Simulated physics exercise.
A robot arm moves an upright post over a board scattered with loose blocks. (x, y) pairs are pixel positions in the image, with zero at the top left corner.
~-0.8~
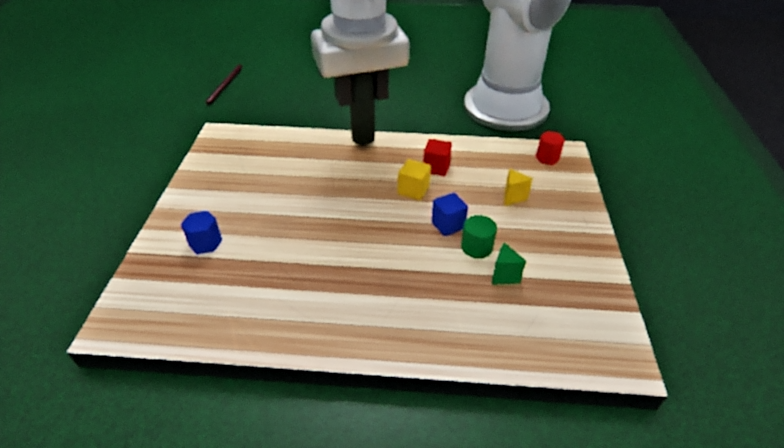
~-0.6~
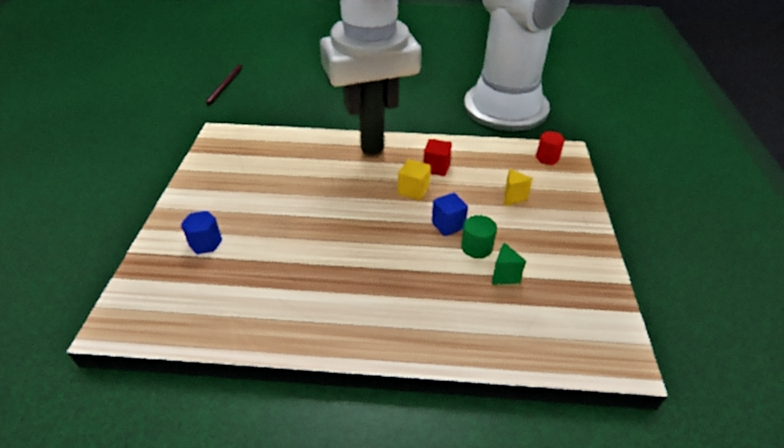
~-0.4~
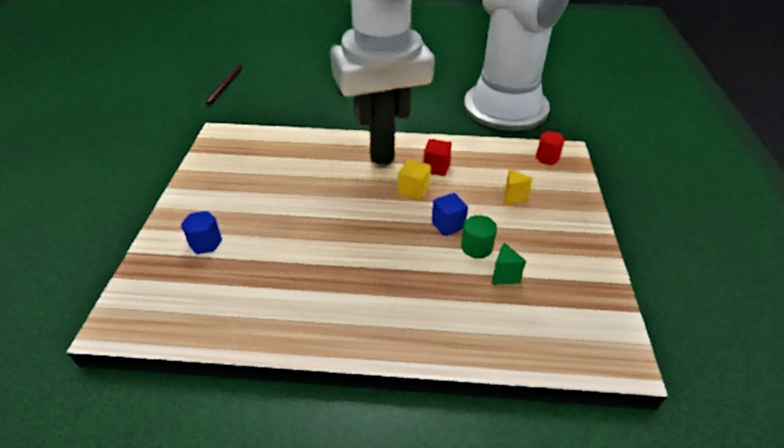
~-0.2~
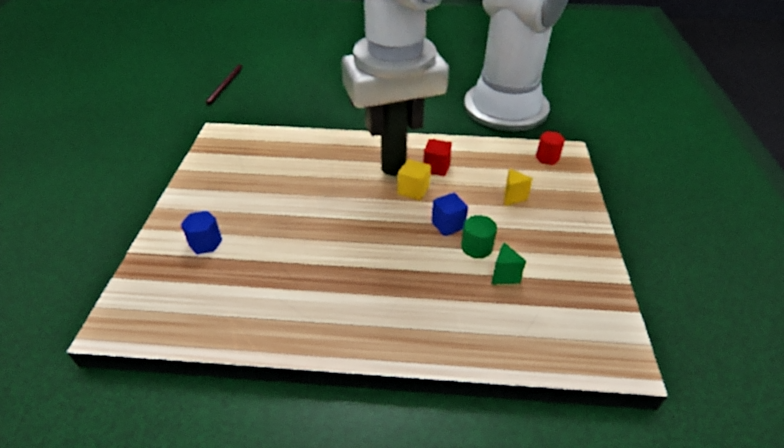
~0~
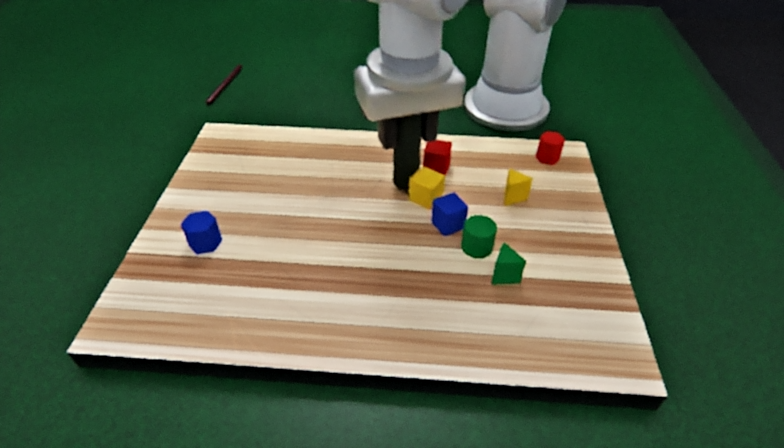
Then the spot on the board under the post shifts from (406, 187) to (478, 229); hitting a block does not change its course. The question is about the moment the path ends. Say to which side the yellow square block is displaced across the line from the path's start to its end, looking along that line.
Rightward.
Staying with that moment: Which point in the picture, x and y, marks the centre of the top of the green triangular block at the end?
It should be at (532, 277) by then.
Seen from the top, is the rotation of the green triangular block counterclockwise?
Short answer: No.
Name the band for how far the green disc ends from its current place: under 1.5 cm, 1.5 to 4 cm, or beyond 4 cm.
The green disc moves over 4 cm.
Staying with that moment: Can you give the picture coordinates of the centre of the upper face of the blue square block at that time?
I'd guess (481, 247).
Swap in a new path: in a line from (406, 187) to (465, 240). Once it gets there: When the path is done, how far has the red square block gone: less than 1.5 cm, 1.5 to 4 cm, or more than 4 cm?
Short: Under 1.5 cm.
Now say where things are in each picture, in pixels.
Post's lower end at (364, 138); yellow square block at (415, 169); blue square block at (451, 203); green disc at (481, 226); green triangular block at (509, 255), in the first frame.
Post at (373, 147); blocks still, in the second frame.
Post at (383, 157); blocks still, in the third frame.
Post at (394, 168); blocks still, in the fourth frame.
Post at (406, 181); yellow square block at (428, 177); blue square block at (451, 203); green disc at (481, 226); green triangular block at (509, 255), in the fifth frame.
What follows on the original path. One third of the way, post at (429, 194); yellow square block at (451, 192), turned 15° clockwise; blue square block at (460, 212); green disc at (483, 227).
Two thirds of the way, post at (454, 208); yellow square block at (475, 210), turned 35° clockwise; blue square block at (475, 231); green disc at (505, 247); green triangular block at (521, 267), turned 55° clockwise.
At the end, post at (479, 222); yellow square block at (497, 229), turned 65° clockwise; blue square block at (481, 247), turned 40° clockwise; green disc at (513, 258); green triangular block at (532, 277), turned 50° clockwise.
